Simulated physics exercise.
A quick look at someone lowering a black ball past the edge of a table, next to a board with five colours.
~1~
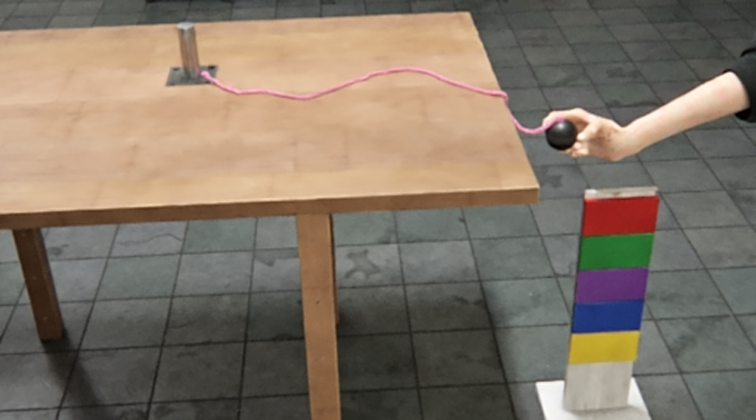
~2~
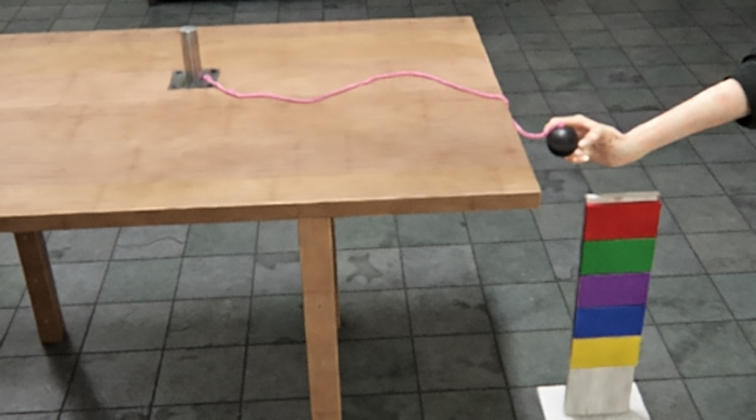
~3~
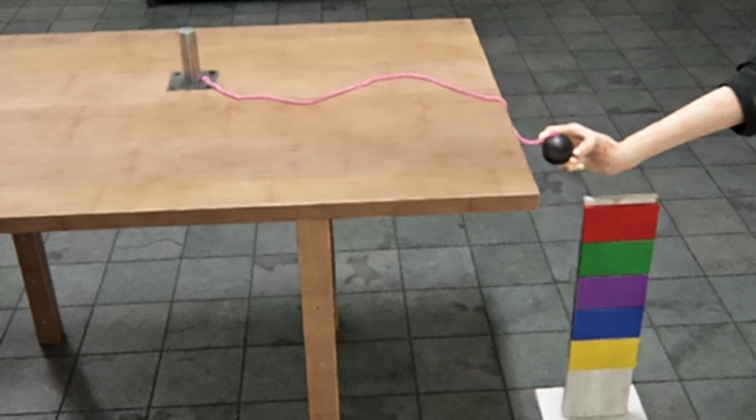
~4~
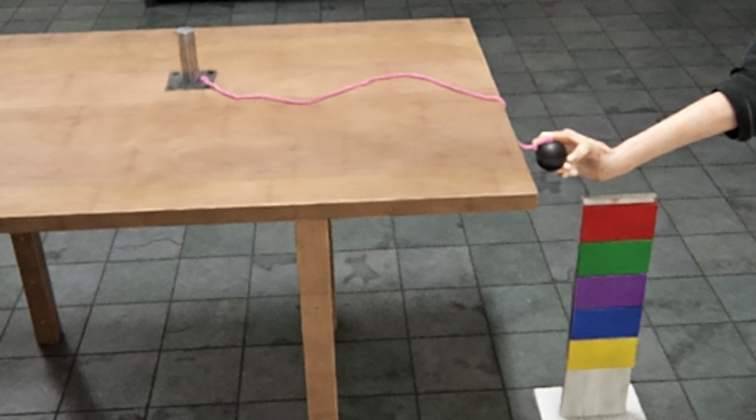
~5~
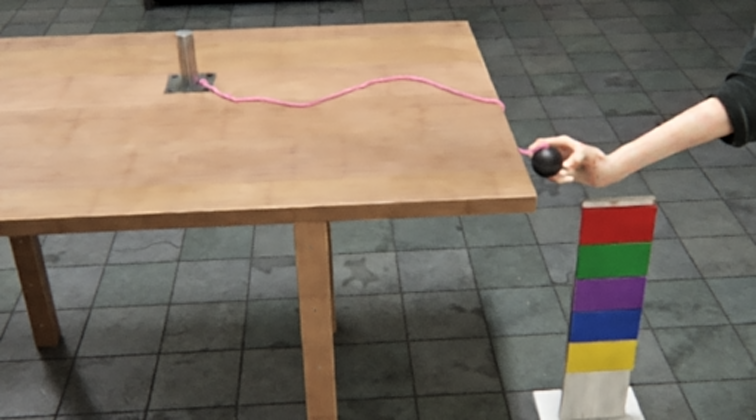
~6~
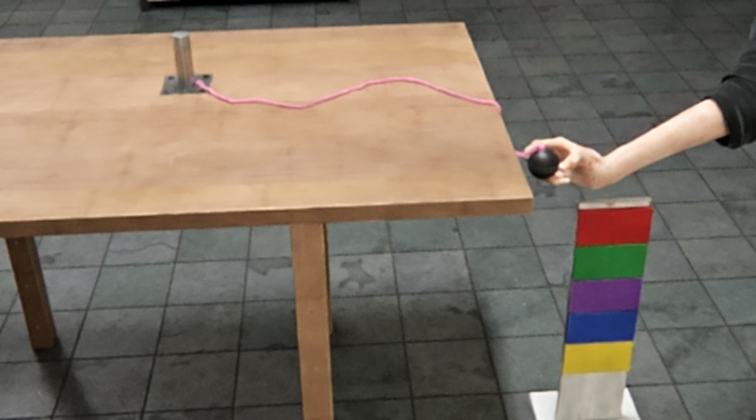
A black ball on a pink shoelace, held by a hand beside a wooden table, was lowered slightly and moved a little left, above a standing board with red, green, purple, blue and yellow bands.
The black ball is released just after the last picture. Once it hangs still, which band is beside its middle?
Its centre hangs level with the green band.
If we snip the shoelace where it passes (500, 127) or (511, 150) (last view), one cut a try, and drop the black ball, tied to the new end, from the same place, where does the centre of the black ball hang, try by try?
Near (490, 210) and (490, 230).
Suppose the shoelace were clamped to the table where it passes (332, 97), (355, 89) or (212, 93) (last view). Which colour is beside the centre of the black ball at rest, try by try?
One after the other, red; red; green.
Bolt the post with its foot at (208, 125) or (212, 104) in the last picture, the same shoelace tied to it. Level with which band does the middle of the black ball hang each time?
Taking them in turn: Purple; purple.
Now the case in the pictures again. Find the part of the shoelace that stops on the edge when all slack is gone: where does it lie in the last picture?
Near (429, 85).
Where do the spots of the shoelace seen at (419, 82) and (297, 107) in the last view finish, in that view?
About (480, 98), and the other about (336, 91).
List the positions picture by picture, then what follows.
The first frame shows black ball (562, 135); red (621, 217); green (617, 253); purple (612, 286); blue (608, 318); yellow (604, 348).
The second frame shows black ball (563, 141); shoelace through (224, 90) (286, 99) (361, 83) (432, 78) (499, 99).
The third frame shows black ball (558, 149).
The fourth frame shows black ball (552, 156); shoelace through (221, 92) (283, 101) (358, 85) (429, 79) (496, 101).
The fifth frame shows black ball (548, 162).
The sixth frame shows black ball (543, 163); shoelace through (217, 96) (278, 105) (354, 89) (424, 83) (491, 105).
Soon after, ball near (465, 252); level with green.
Then, ball near (512, 259); level with green.
At rest, ball near (495, 259); level with green. Its middle rests at the green band.
